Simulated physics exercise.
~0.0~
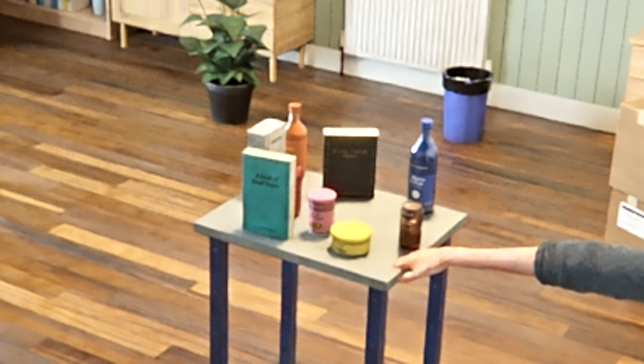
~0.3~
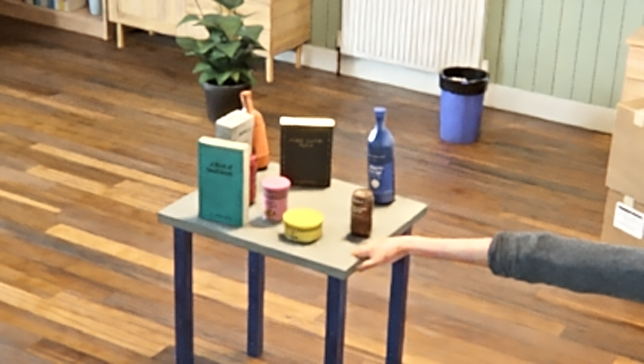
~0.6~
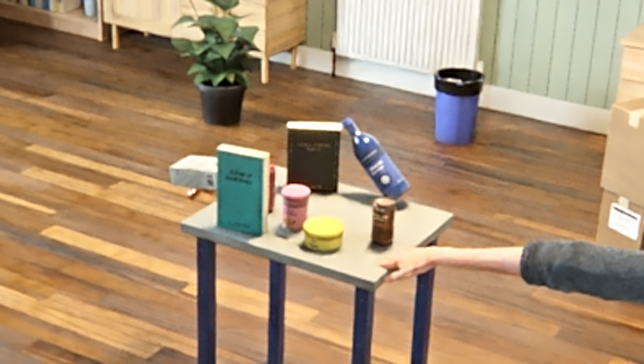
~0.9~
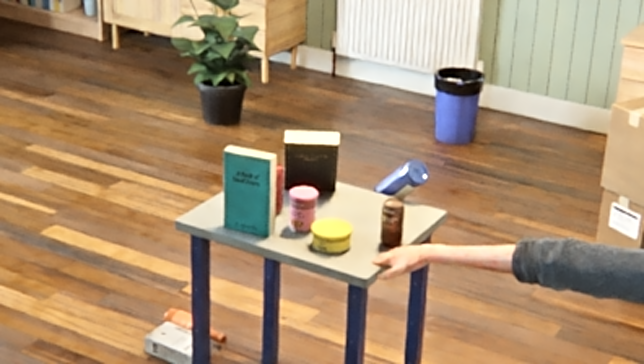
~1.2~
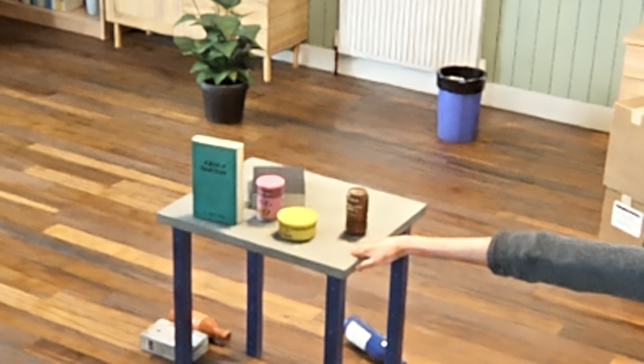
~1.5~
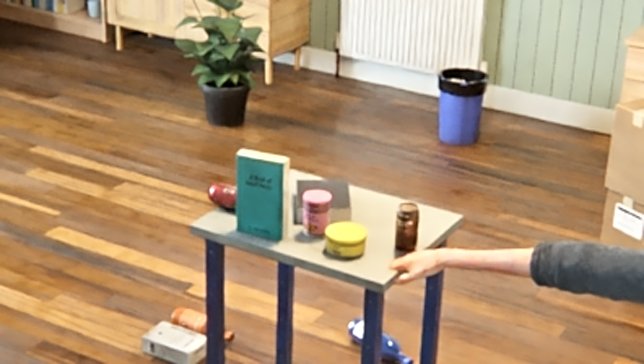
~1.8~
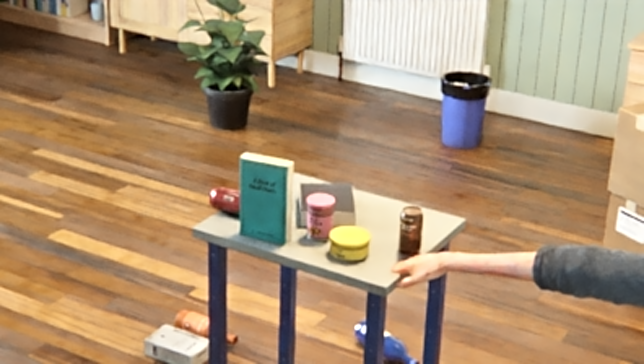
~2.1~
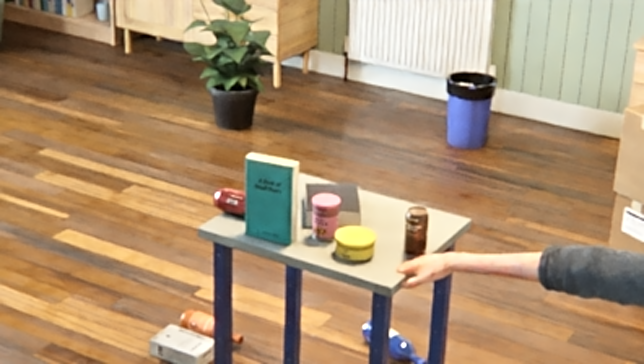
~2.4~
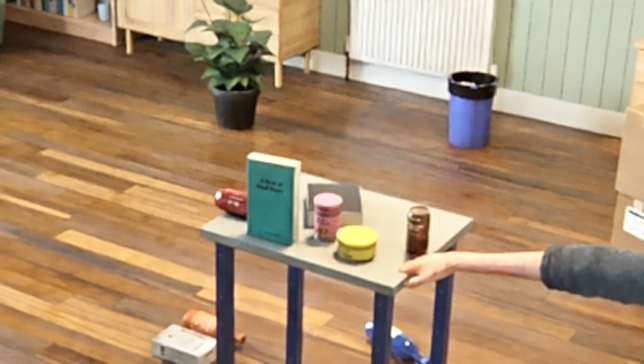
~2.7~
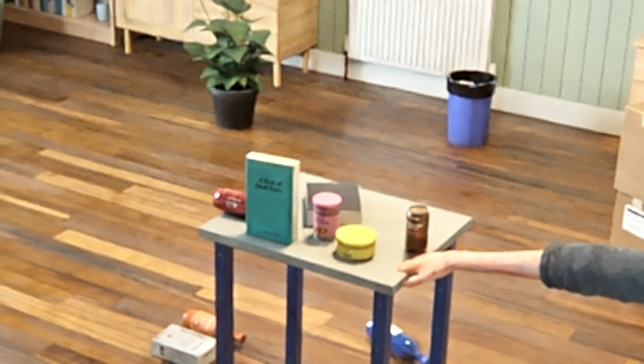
The clip opens on a hand gripping the corner of a small grey-topped table with blue legs, crowded with upright books, bottles, tins and other items. The hand jerks the table left, and the orange bottle tips as the table starts back to the right. The white packet and orange bottle drop off the left side, then the blue bottle topples off the back as the black book leans. Another shove left and back leaves the black book flat and a red can lying behind the turquoise book. Finally the table rests, with the turquoise book, pink tin, yellow tub and brown can still upright and three items on the floor.
